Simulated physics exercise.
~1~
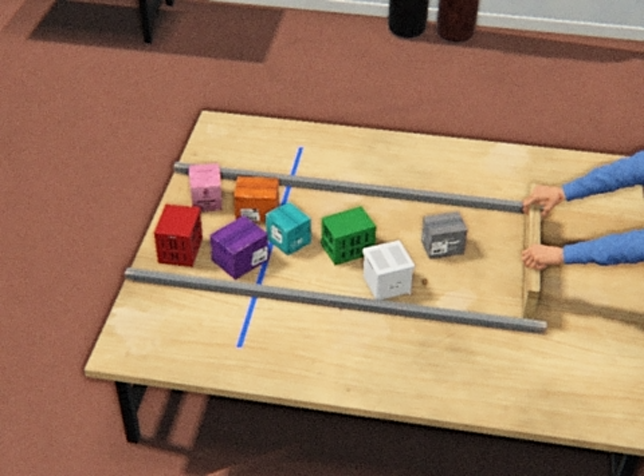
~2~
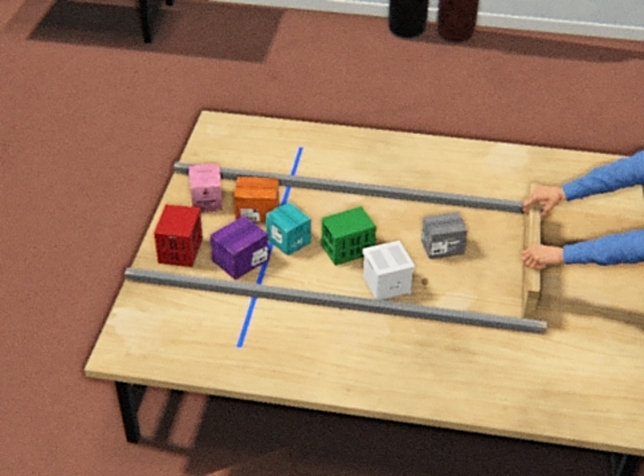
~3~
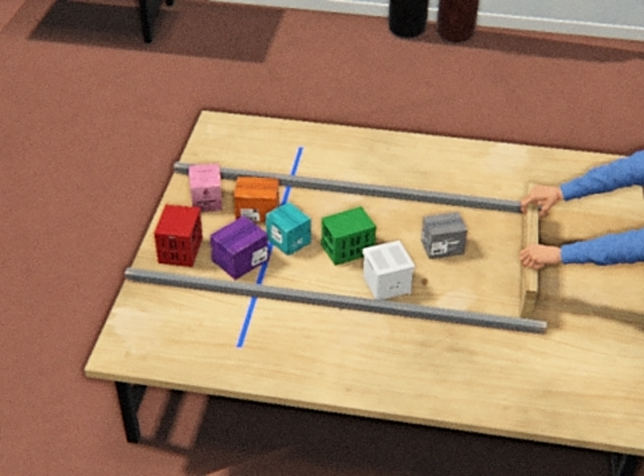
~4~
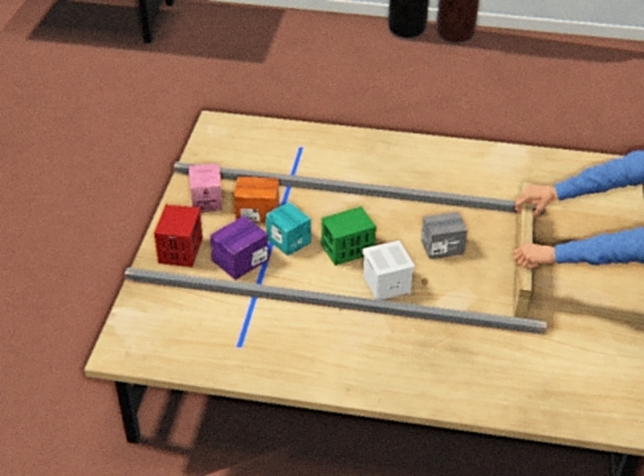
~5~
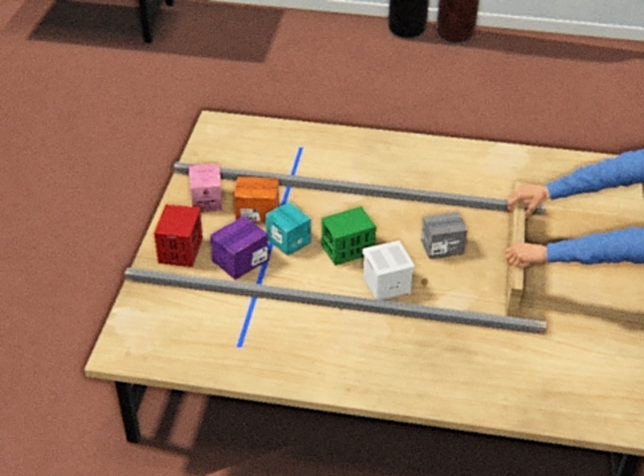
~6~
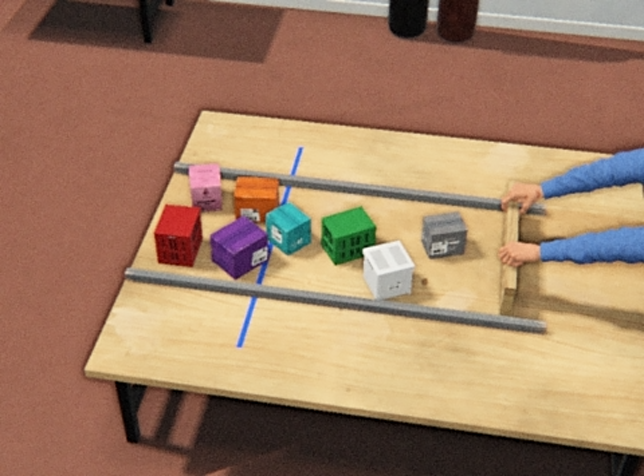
A wooden plank, held by two hands, slides slightly left between rails behind eight still boxes.
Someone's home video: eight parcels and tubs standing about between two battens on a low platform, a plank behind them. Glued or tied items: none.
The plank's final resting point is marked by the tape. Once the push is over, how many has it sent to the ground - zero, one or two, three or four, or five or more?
You'd find the ones that came down come in at none here.
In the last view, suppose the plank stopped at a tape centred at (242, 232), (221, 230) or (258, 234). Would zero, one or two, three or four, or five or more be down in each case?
Result per tape, in order - none at all / just one or two / none.
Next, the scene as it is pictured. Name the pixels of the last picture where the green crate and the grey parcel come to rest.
Middles: Around (245, 224) and around (264, 198).
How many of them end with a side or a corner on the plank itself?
That would be 3 of them.
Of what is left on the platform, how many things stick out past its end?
It's 0.
A little later, none off yet; red crate at rest near (179, 236); pink box at rest near (206, 188); purple box at rest near (240, 248).
When it is over, the number that fall off is zero.
